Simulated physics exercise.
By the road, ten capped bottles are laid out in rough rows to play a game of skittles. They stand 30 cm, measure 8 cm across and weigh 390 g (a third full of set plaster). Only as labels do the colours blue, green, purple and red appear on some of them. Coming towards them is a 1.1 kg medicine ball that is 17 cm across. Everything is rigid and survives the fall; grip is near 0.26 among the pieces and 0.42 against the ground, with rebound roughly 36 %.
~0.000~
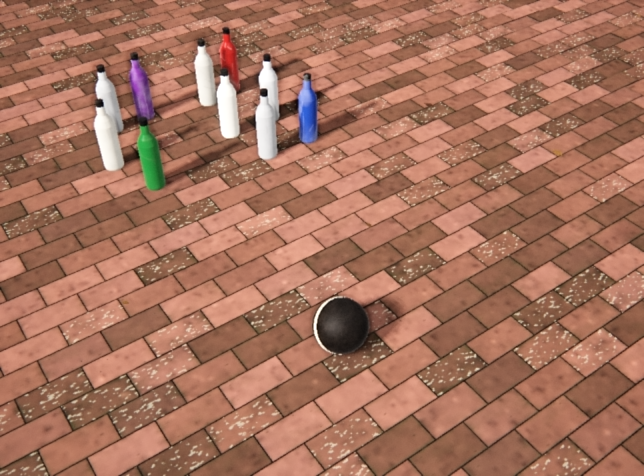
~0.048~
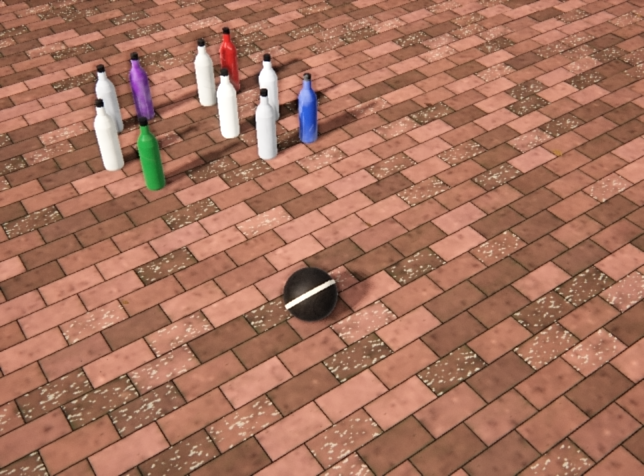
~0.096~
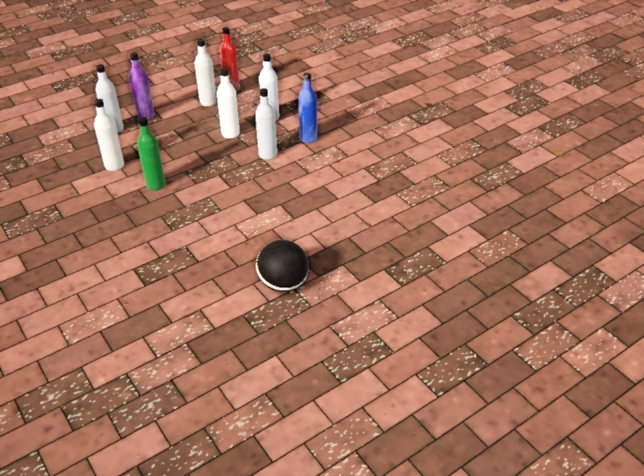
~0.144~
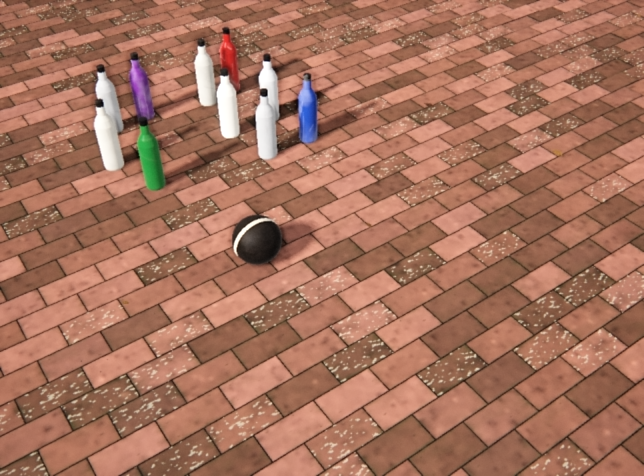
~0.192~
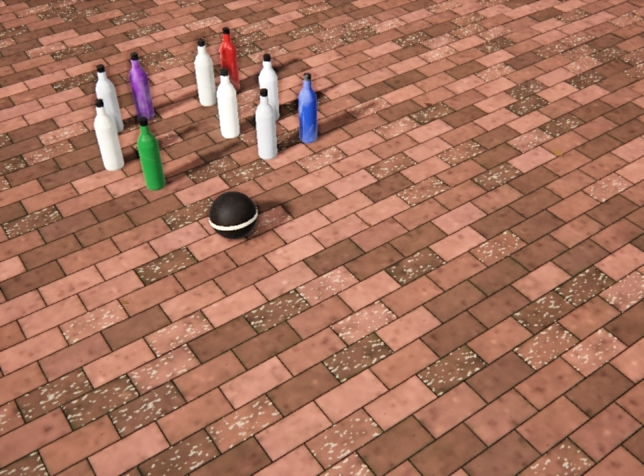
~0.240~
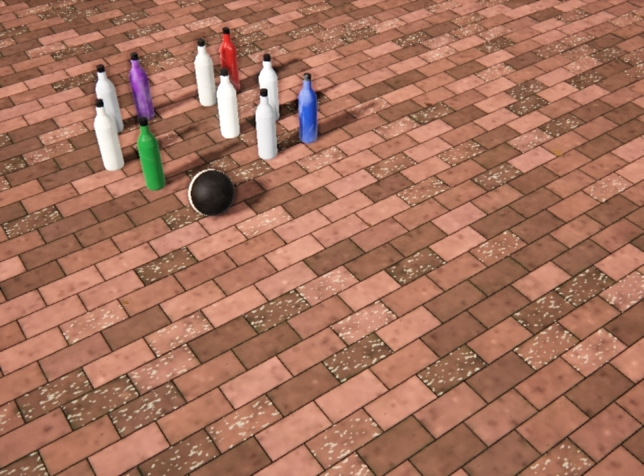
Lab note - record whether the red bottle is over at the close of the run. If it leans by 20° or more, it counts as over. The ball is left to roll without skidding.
Result: Not over.
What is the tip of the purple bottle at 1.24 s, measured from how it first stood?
Some 90°.
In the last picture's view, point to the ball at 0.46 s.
(149, 109) or so.
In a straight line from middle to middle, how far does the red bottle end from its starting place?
It finishes around 0 cm from its starting point.
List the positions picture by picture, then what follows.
In the first picture (pixels give the middle of a visible side), ball (341, 325) 1.03 m before the front row; red bottle (225, 63); purple bottle (139, 90); blue bottle (313, 111); none has stirred.
In the second picture, ball (311, 294) 88 cm before the front row; red bottle (225, 63).
In the third picture, ball (283, 266) 72 cm before the front row; red bottle (225, 63).
In the fourth picture, ball (257, 240) 56 cm before the front row; red bottle (225, 63).
In the fifth picture, ball (233, 215) 40 cm before the front row; red bottle (225, 63).
In the sixth picture, ball (211, 193) 24 cm before the front row; red bottle (225, 63); green bottle (153, 158); purple bottle (139, 90); none has stirred.
After 0.46 s, ball still moving; 1 of the 10 bottles over; red bottle unmoved; green bottle lying flat.
After 0.64 s, ball still moving; 2 of the 10 bottles over; red bottle unmoved; green bottle lying flat.
After 0.92 s, ball still moving; 2 of the 10 bottles over; red bottle unmoved; purple bottle lying flat.
After 1.24 s, ball still moving; 2 of the 10 bottles over; red bottle unmoved; green bottle lying flat.
In the end (1.4 s), ball rolling away; 2 of the 10 bottles over; red bottle unmoved; green bottle lying flat; purple bottle lying flat. From the last view, middles, red bottle near (229, 60), green bottle near (52, 141).
